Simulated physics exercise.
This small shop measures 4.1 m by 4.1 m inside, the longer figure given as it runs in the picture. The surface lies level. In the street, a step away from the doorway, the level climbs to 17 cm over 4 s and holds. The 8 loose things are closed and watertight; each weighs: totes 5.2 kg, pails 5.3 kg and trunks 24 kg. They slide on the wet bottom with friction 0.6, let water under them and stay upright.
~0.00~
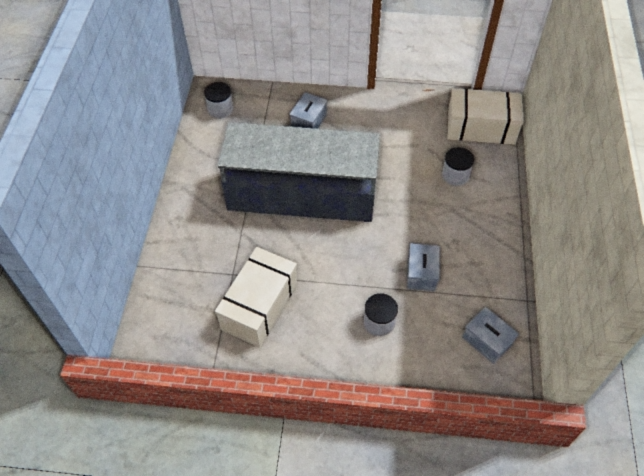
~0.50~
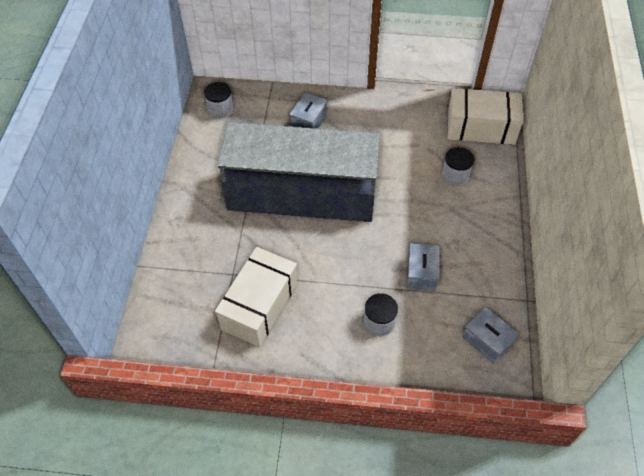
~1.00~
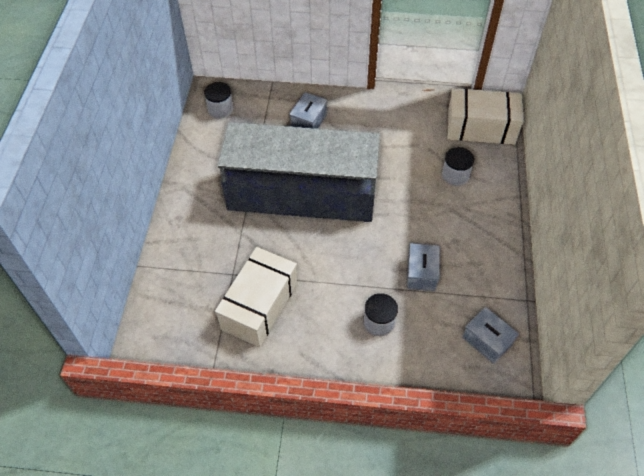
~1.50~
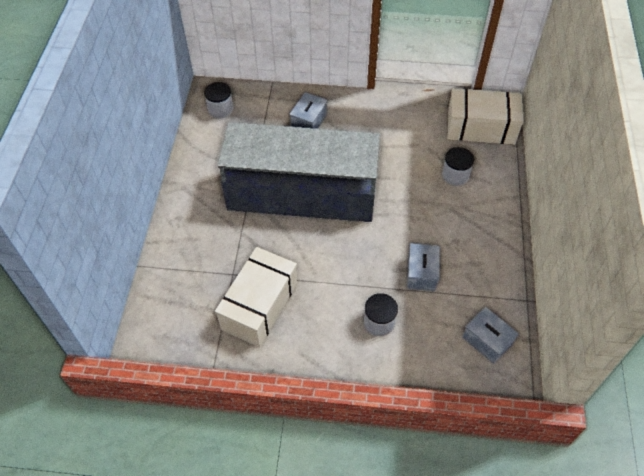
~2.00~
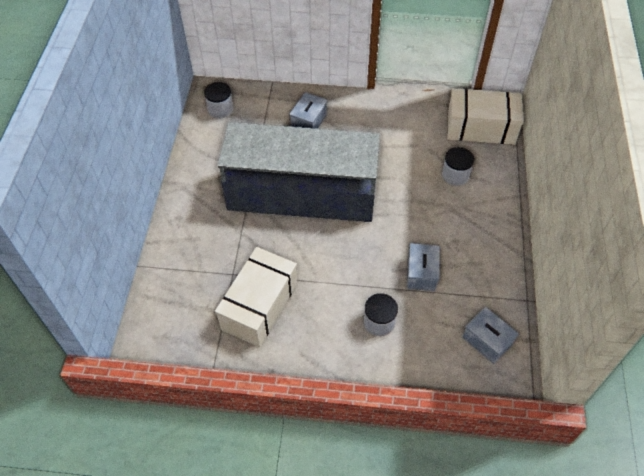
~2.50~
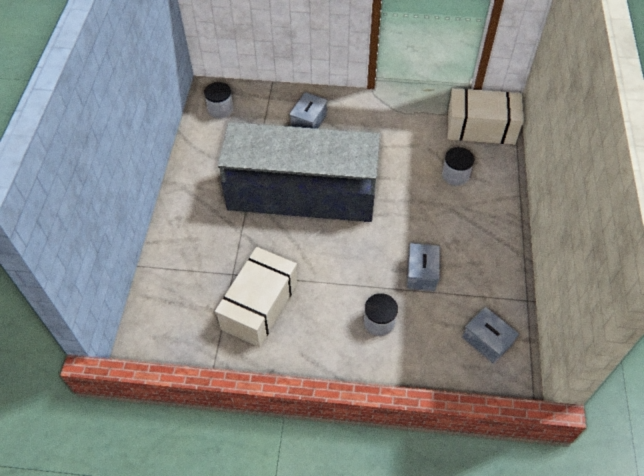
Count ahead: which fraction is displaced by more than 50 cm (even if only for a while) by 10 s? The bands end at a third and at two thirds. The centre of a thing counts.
That comes to one to two thirds.
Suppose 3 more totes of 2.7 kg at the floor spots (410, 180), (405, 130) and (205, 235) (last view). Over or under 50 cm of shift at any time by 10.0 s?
In turn: Over, over, less.
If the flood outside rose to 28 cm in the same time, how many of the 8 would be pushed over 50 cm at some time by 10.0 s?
Then 7.
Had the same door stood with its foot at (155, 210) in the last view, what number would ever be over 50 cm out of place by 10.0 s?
In that case 2 of them.
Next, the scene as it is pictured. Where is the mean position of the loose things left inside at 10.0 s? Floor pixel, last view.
At about (366, 271).
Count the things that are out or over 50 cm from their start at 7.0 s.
By then 3.
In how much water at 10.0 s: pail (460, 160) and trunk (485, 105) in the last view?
About 8 and 9 cm.
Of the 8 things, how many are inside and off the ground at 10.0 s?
I count 5.
After 3.5 s 0 of 8 are over 50 cm from their spots; 0 afloat.
After 4.5 s 0 of 8 are over 50 cm from their spots; 0 afloat.
After 7.0 s 3 of 8 are over 50 cm from their spots; 0 afloat.
After 10.0 s 3 of 8 are over 50 cm from their spots, and 3 have been at some point; 5 afloat.
